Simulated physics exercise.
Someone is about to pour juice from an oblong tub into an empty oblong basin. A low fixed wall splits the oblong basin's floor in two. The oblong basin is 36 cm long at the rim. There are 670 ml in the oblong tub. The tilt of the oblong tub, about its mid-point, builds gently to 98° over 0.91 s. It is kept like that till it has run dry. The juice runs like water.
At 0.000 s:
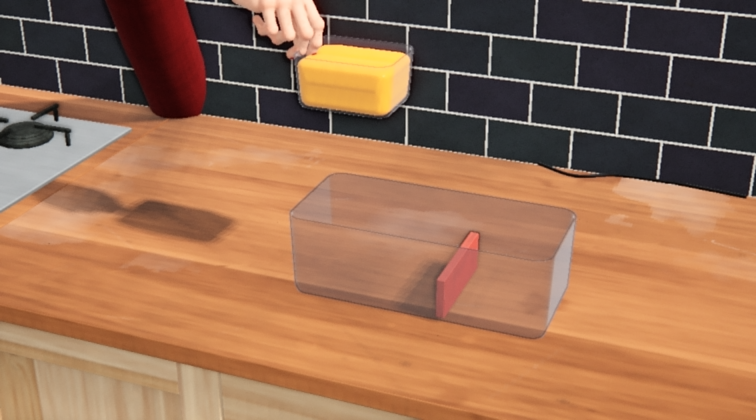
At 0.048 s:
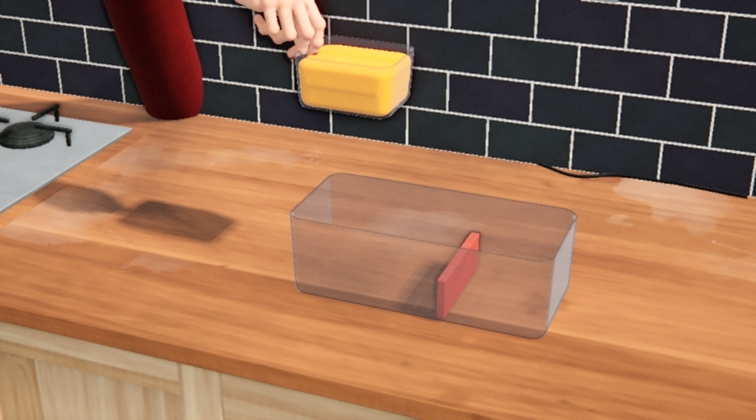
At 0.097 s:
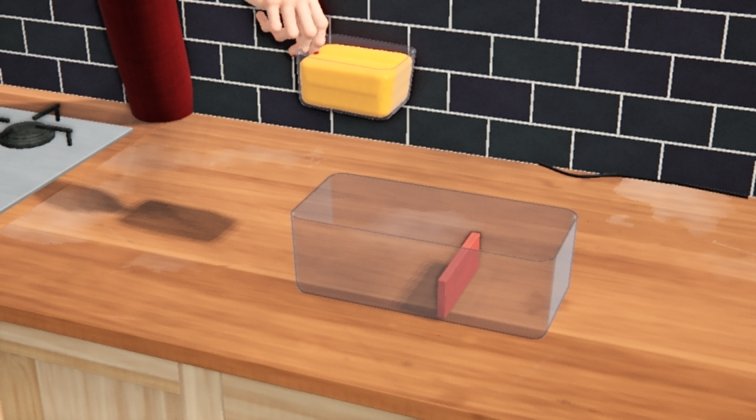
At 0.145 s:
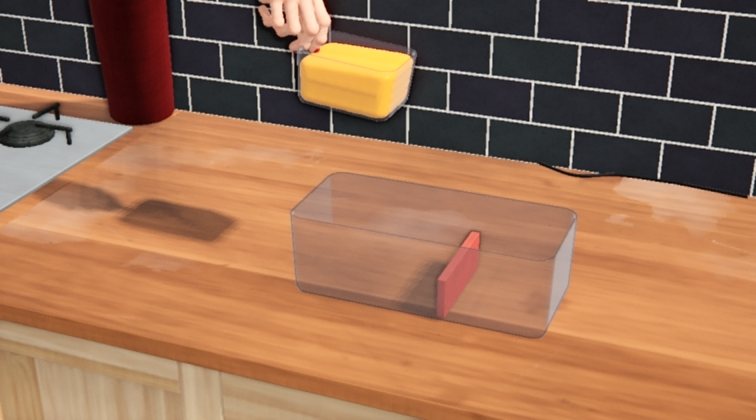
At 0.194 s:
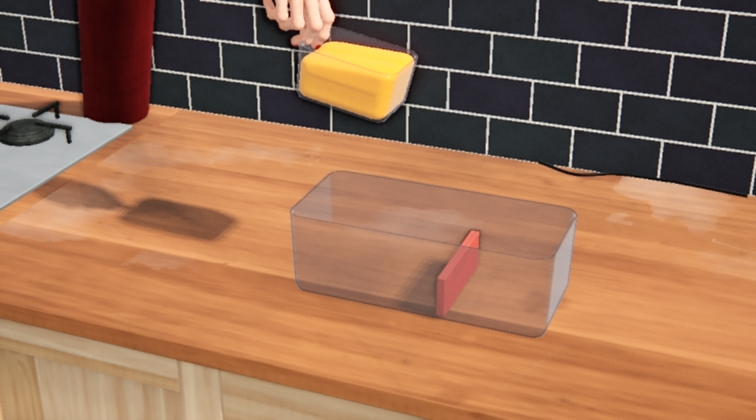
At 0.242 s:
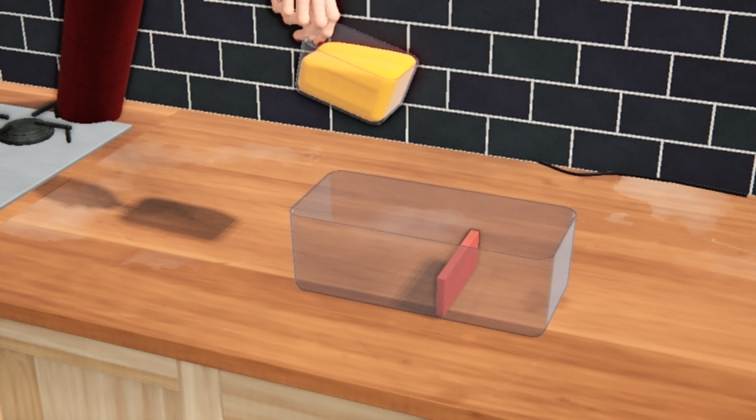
On a wooden kitchen counter before dark tiles, a clear oblong basin with a low red divider stands empty while a hand holds a small tub of yellow juice above and behind it. The tub starts level, then tilts gradually down to the right, as the dark red shape at left shifts leftward.
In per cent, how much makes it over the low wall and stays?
Roughly 52 per cent is past the wall.
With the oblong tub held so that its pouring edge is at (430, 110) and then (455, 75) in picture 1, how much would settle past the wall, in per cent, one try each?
In turn about 70 and 90 per cent.
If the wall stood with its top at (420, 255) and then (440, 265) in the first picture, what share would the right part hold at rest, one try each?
First 85, then 75 per cent.
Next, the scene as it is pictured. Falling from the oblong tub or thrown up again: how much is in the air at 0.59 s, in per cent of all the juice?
Some 44 per cent.
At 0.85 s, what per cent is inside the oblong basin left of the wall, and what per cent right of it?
Near 30 on the left, 52 on the right.
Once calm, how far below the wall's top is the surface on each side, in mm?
Some 48 mm on the left and 40 mm on the right.
Then, 0.59 s in, the tilt is 71° and 42 per cent is still to pour, 6 is left of the wall and 9 right of it.
Then, 0.85 s in, the tilt is 97° and 9 per cent is still to pour, 30 is left of the wall and 52 right of it.
Then, 1.12 s in, the tilt is 98° and 1 per cent is still to pour, 44 is left of the wall and 52 right of it.
Then, 1.41 s in, the tilt is 98° and 0 per cent is still to pour, 46 is left of the wall and 52 right of it.
Finally, 46 per cent lies left of the wall, 52 right of it and 1 outside.
